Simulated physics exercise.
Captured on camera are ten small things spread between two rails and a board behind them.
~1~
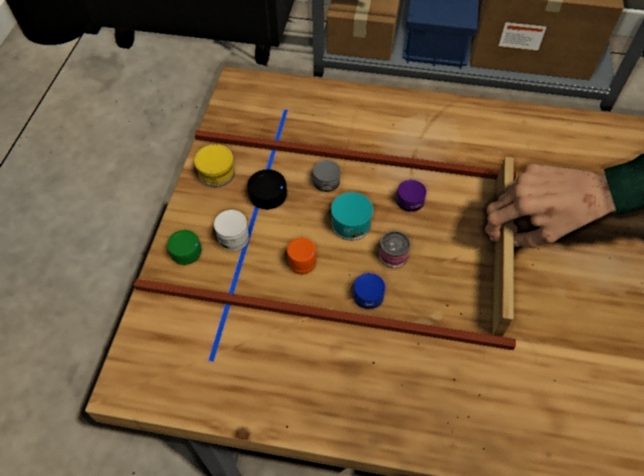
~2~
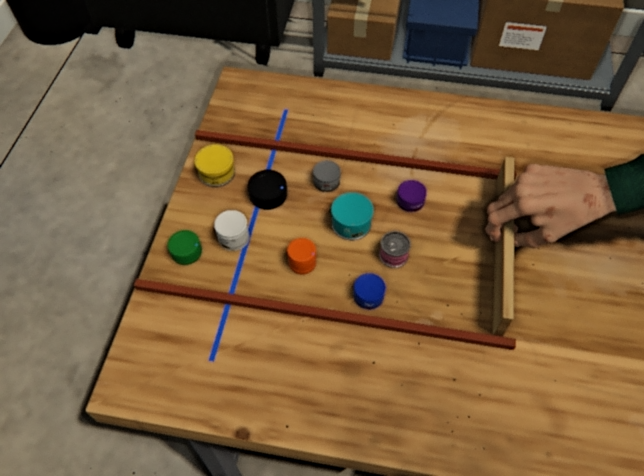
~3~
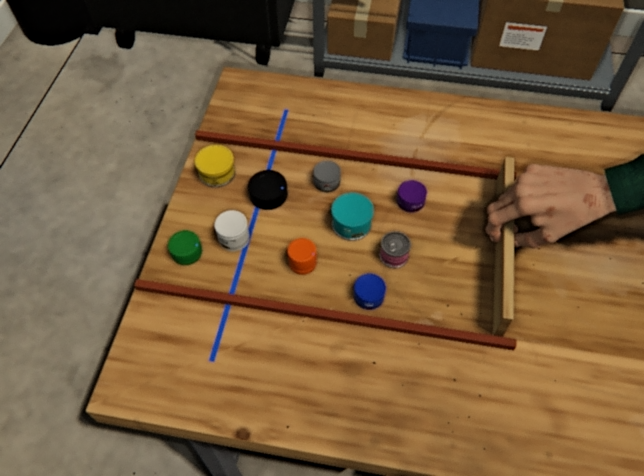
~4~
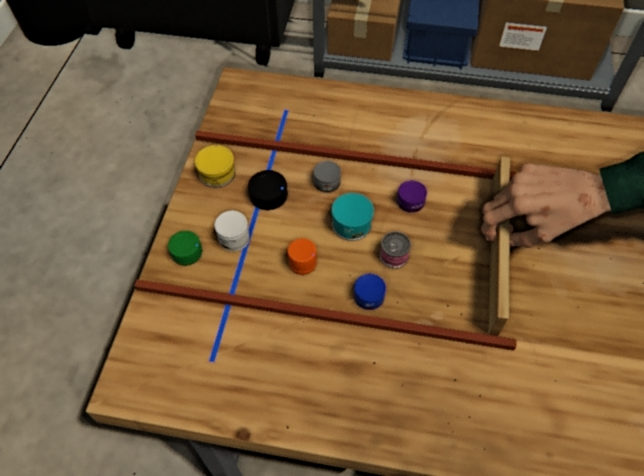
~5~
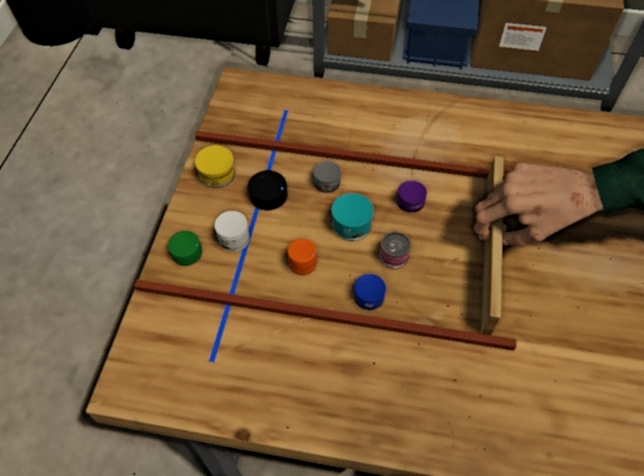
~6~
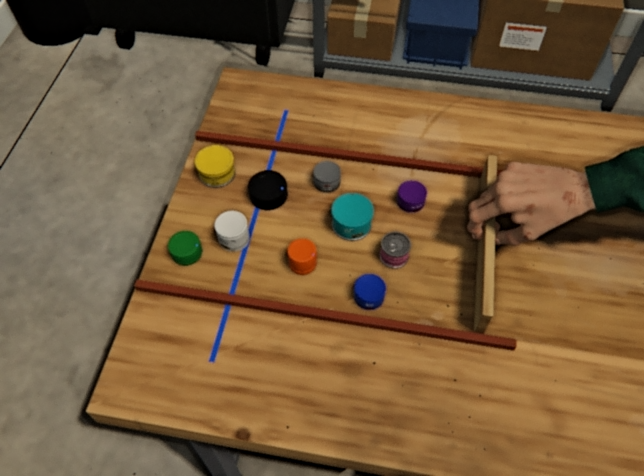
On a wooden workbench, a hand rests on an upright board, then slides it slightly left toward ten unmoving colourful lids and tubs.
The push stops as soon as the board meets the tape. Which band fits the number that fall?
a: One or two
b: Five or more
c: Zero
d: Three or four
Zero (c).
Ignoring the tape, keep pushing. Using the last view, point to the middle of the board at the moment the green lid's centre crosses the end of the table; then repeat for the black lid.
The middle is at (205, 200) when it's the green lid, and at (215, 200) when it's the black lid.
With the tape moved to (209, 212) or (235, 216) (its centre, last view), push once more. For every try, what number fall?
Ending up on the floor: First try 2, second try 1.
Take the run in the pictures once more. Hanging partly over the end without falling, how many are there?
The count is 1.
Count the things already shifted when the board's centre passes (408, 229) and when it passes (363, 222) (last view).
Counts: 2 and 4.
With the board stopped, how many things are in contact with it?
It touches 6.
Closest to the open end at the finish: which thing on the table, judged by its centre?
It's the yellow tin.
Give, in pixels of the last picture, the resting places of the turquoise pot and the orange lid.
Turquoise pot: (237, 200); orange lid: (227, 252).
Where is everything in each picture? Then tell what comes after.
Green lid (185, 247); yellow tin (215, 166); white tub (232, 231); board (504, 242); tape (254, 218), in the first frame.
Yellow tin (215, 166); pink tin (395, 250), in the second frame.
White tub (233, 231); orange lid (302, 257), in the third frame.
Green lid (185, 248); board (499, 242), in the fourth frame.
Yellow tin (216, 167); purple tub (412, 197), in the fifth frame.
Green lid (185, 248); yellow tin (216, 167); white tub (233, 232); board (486, 240); tape (254, 218), in the sixth frame.
Early on, none off yet; green lid at rest near (185, 248); yellow tin at rest near (216, 167); white tub at rest near (233, 232).
Finally, the number that fall off is zero.
